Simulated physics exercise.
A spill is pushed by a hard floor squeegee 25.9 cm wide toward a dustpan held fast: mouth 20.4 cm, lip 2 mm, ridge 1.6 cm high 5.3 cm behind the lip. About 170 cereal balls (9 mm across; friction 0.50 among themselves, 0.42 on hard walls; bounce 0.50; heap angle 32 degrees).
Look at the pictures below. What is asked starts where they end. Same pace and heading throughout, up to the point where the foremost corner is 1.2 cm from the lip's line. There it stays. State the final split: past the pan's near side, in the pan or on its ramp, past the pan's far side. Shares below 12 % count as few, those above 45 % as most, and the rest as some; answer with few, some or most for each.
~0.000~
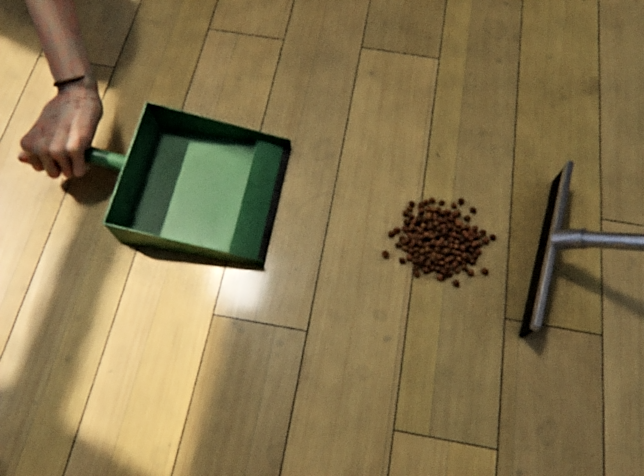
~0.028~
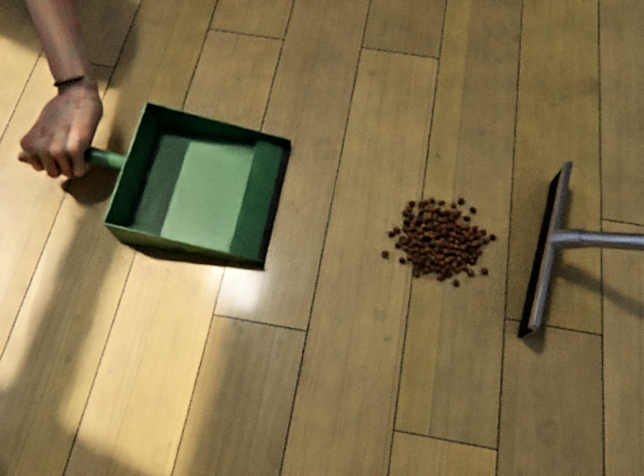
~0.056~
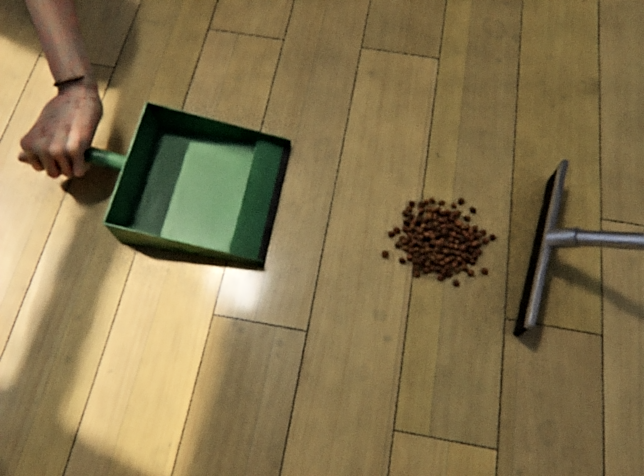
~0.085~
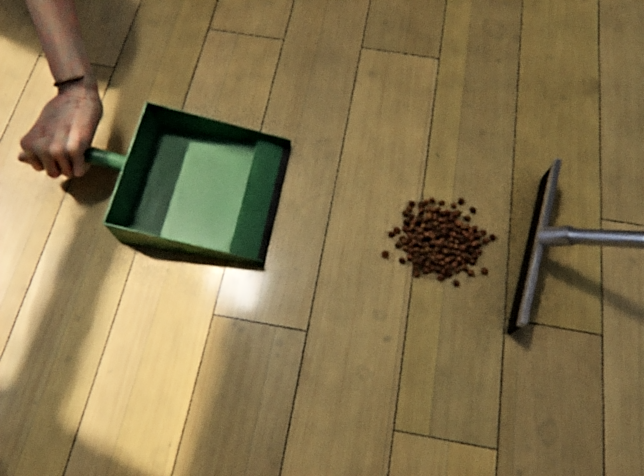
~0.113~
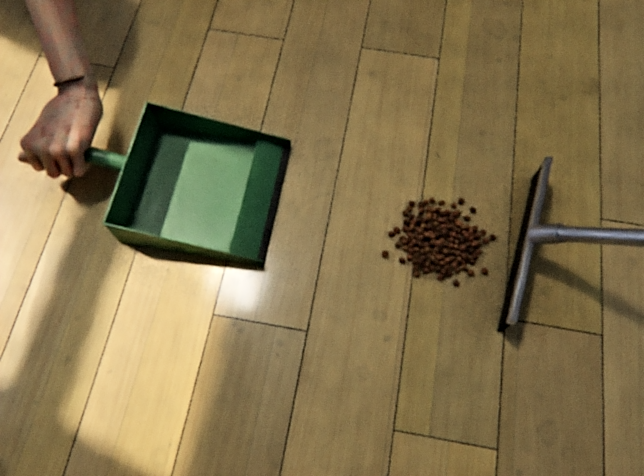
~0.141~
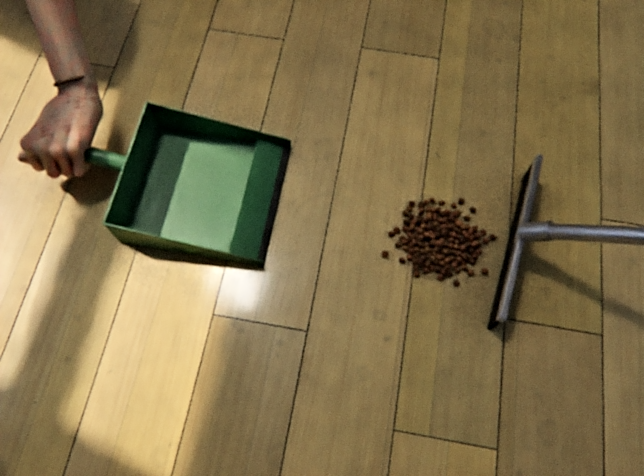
Final split: Near side: Few; pan: Some; far side: Few.
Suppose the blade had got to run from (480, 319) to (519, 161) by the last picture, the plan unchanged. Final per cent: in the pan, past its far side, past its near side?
That ends as pan 35, far 10, and near 5.
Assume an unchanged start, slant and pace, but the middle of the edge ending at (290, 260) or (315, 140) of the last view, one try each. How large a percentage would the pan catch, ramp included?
Some 15 and 30 per cent.
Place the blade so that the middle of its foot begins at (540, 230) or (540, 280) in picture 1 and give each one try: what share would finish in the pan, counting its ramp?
I'd put it near 35 per cent for the first and near 25 per cent for the second.
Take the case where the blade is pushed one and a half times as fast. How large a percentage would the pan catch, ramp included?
Share: Close to 35 %.
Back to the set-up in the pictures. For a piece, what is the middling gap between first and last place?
The figure is about 26 cm.
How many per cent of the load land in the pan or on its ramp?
I'd say close to 30 per cent.
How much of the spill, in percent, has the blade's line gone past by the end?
I'd put it near 0 in a hundred.
Then, at 0.46 s, middle of the blade 20 cm from the lip; 0 % over the lip, far side 0 %, near side 0 %.
After 0.67 s, middle of the blade 9 cm from the lip; 0 % over the lip, far side 5 %, near side 0 %.
Then, at 1.00 s, middle of the blade 3 cm from the lip; 30 % over the lip, far side 5 %, near side 0 %.
In the end, at 1.3 s, near side 0 %, pan 30 %, far side 5 %, in front of the lip or behind the blade 60 %.
